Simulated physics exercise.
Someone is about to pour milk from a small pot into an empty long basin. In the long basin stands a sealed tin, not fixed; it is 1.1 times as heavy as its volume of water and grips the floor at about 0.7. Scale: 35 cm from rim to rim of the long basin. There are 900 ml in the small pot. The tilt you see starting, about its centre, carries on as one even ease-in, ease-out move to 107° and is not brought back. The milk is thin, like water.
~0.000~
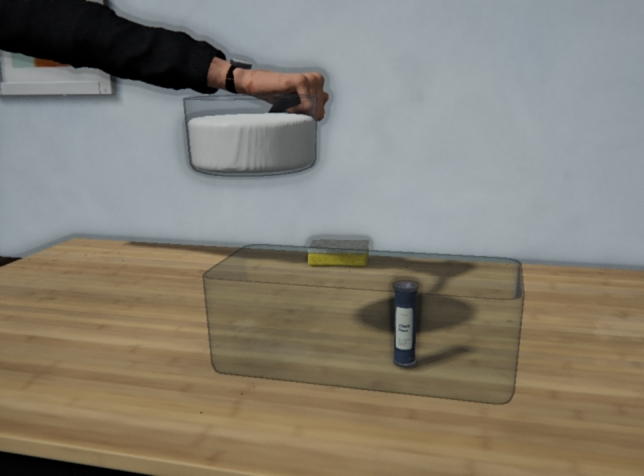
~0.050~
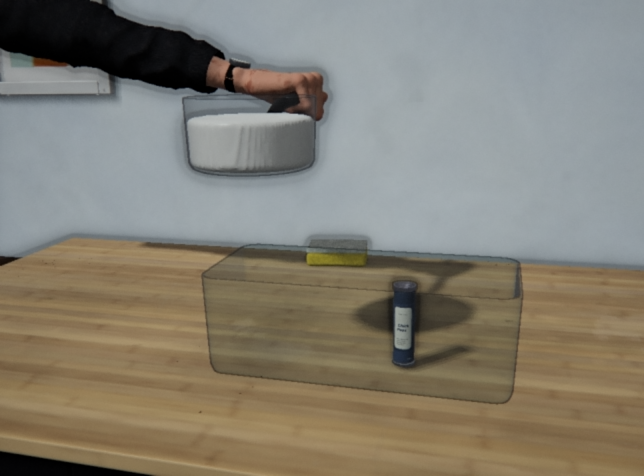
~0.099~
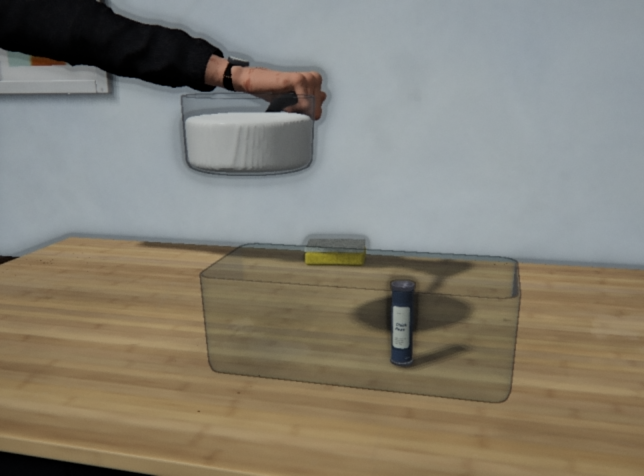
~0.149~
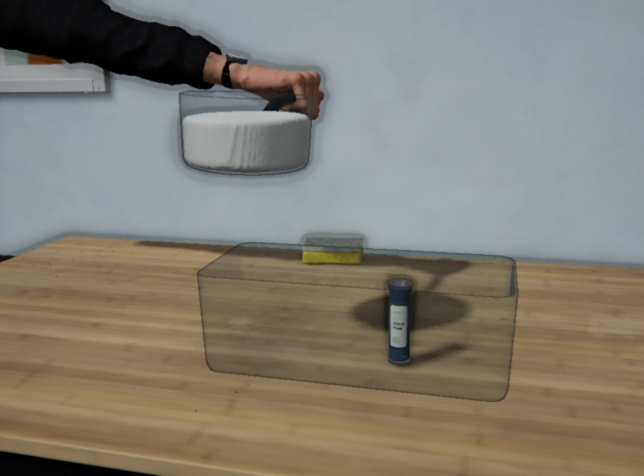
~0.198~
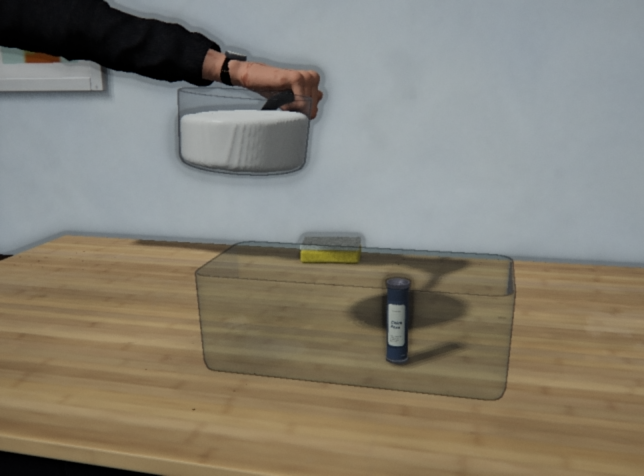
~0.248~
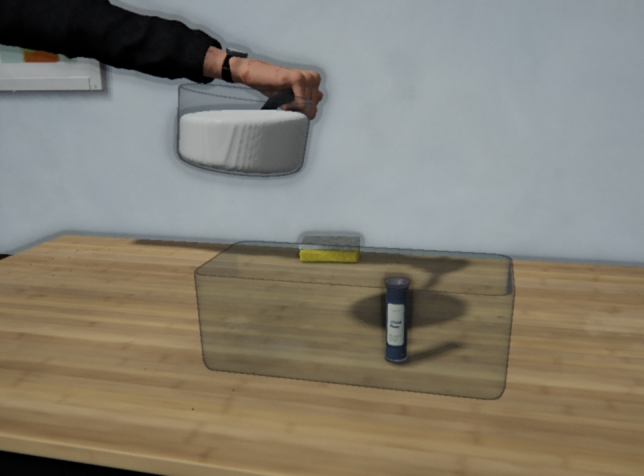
In the video, a hand holds a clear pot of white liquid above a transparent long basin on a wooden table, near a dark tin and a yellow sponge-like block, and the pot begins tilting slightly to the right.
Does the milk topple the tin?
The tin falls.
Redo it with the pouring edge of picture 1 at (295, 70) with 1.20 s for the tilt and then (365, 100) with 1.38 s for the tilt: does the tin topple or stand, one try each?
First it topples; then it remains upright.
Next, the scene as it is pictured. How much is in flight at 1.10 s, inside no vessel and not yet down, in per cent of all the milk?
About 12 per cent.
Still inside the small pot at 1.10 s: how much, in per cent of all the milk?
About 14 per cent.
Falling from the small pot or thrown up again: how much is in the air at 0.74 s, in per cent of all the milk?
Some 24 per cent.
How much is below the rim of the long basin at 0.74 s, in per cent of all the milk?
Near 5 in a hundred.
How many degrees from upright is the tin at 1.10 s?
It is at some 20°.
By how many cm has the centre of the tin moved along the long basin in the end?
About 7.0 cm.
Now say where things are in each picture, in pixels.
In the first frame, it leans 0°; its right rim is at (314, 99); the milk meets the walls at (197, 119) and (313, 119); the long basin's rim runs from (225, 261) to (521, 280); the tin's top is at (406, 289).
In the second frame, it leans 0°; its right rim is at (313, 99); the milk meets the walls at (196, 118) and (312, 119).
In the third frame, it leans 1°; its right rim is at (311, 99); the milk meets the walls at (194, 117) and (310, 118).
In the fourth frame, it leans 3°; its right rim is at (310, 100); the milk meets the walls at (192, 116) and (308, 118).
In the fifth frame, it leans 5°; its right rim is at (309, 102); the milk meets the walls at (190, 115) and (307, 117).
In the sixth frame, it leans 8°; its right rim is at (309, 105); the milk meets the walls at (190, 115) and (307, 117).
After 0.74 s the tilt is 59° and 72 per cent is still to pour; the tin stands where it began.
After 1.10 s the tilt is 96° and 15 per cent is still to pour; the tin leans 20°.
After 1.47 s the tilt is 107° and 0 per cent is still to pour; the tin lies on its side.
After 1.88 s the tilt is 107° and 0 per cent is still to pour; the tin lies on its side.
In the end the tin lies on its side.
